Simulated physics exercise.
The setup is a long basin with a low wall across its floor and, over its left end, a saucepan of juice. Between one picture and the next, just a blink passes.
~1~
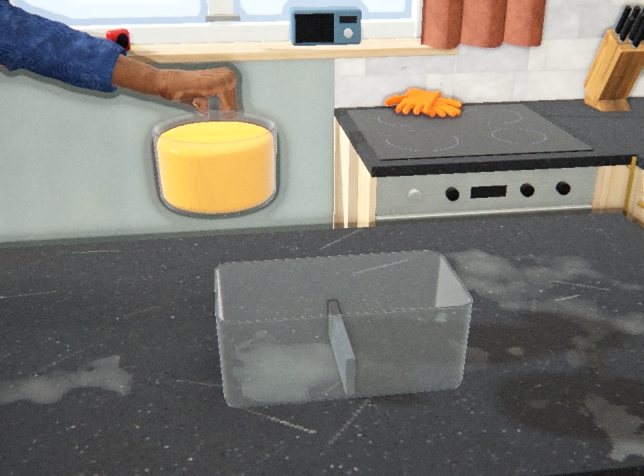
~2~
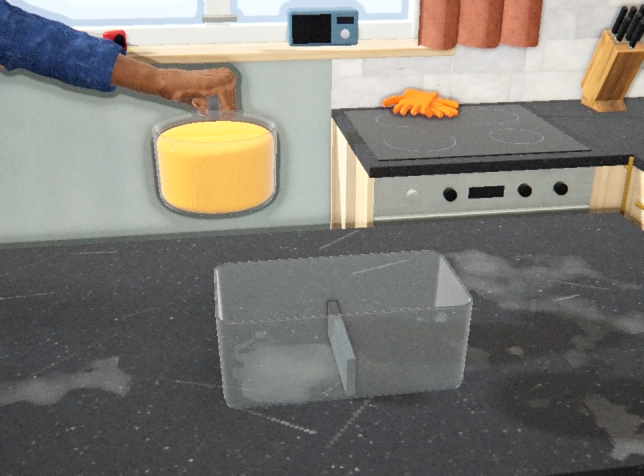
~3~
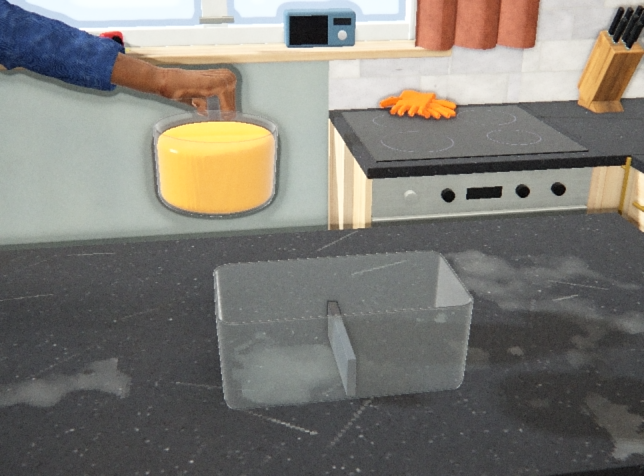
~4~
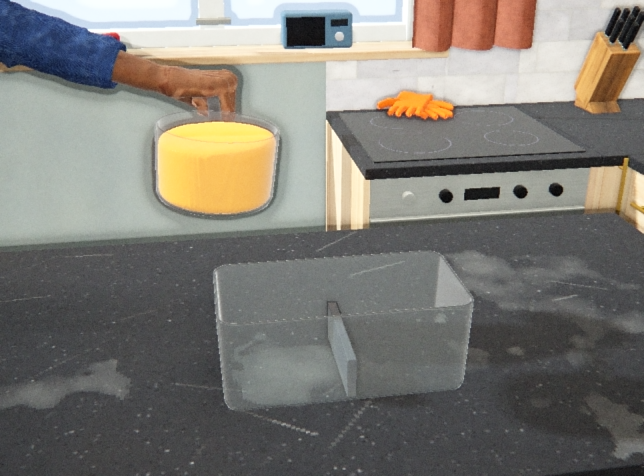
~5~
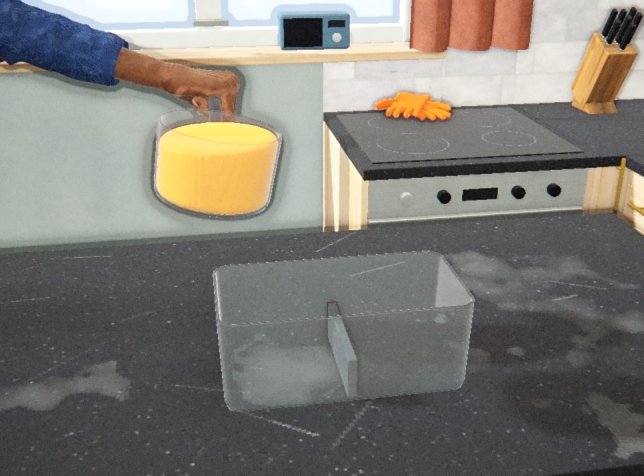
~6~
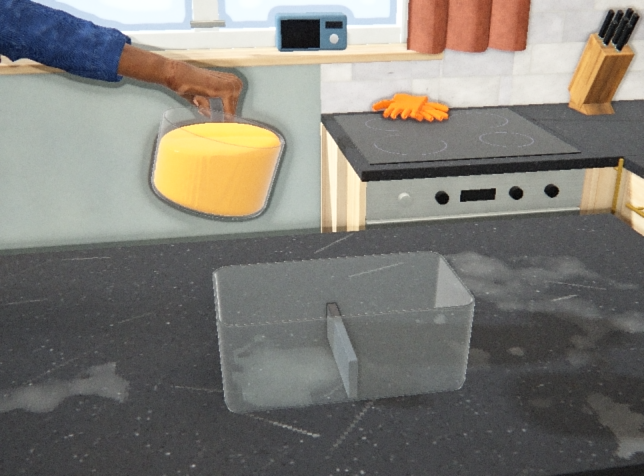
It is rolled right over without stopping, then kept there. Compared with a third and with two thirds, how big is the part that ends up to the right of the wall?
It is between the two.
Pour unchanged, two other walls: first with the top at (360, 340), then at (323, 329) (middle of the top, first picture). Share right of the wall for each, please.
Roughly 30 per cent, and 80 per cent.
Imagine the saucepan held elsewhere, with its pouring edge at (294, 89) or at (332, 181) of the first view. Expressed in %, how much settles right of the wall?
Close to 85 % for the first start and close to 95 % for the second.
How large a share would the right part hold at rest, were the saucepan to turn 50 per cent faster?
Near 45 %.
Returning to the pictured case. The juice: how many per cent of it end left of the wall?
I'd say close to 45 per cent.
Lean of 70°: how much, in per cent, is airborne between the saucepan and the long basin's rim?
Share out of both vessels: Approx. 30 %.
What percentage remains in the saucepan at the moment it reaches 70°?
I'd put it near 60 %.
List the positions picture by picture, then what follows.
The first picture shows tilt 0°; pouring edge (275, 125); surface from (157, 139) to (273, 134); the long basin's rim runs from (217, 293) to (456, 277); the wall's top is at (341, 329).
The second picture shows tilt 1°; pouring edge (275, 126); surface from (157, 138) to (273, 134).
The third picture shows tilt 3°; pouring edge (276, 128); surface from (157, 138) to (274, 135).
The fourth picture shows tilt 6°; pouring edge (278, 131); surface from (158, 138) to (275, 135).
The fifth picture shows tilt 10°; pouring edge (280, 135); surface from (159, 139) to (277, 135).
The sixth picture shows tilt 16°; pouring edge (282, 141); surface from (161, 140) to (280, 136).
A moment on, the saucepan is tipped part way and 61 per cent is still to pour, 3 is left of the wall and 5 right of it.
Next, the saucepan is tipped on its side and 16 per cent is still to pour, 16 is left of the wall and 51 right of it.
Then the saucepan is tipped on its side and 3 per cent is still to pour, 37 is left of the wall and 56 right of it.
Later the saucepan is tipped on its side and 0 per cent is still to pour, 42 is left of the wall and 56 right of it.
Finally, 43 per cent lies left of the wall, 56 right of it and 1 outside.
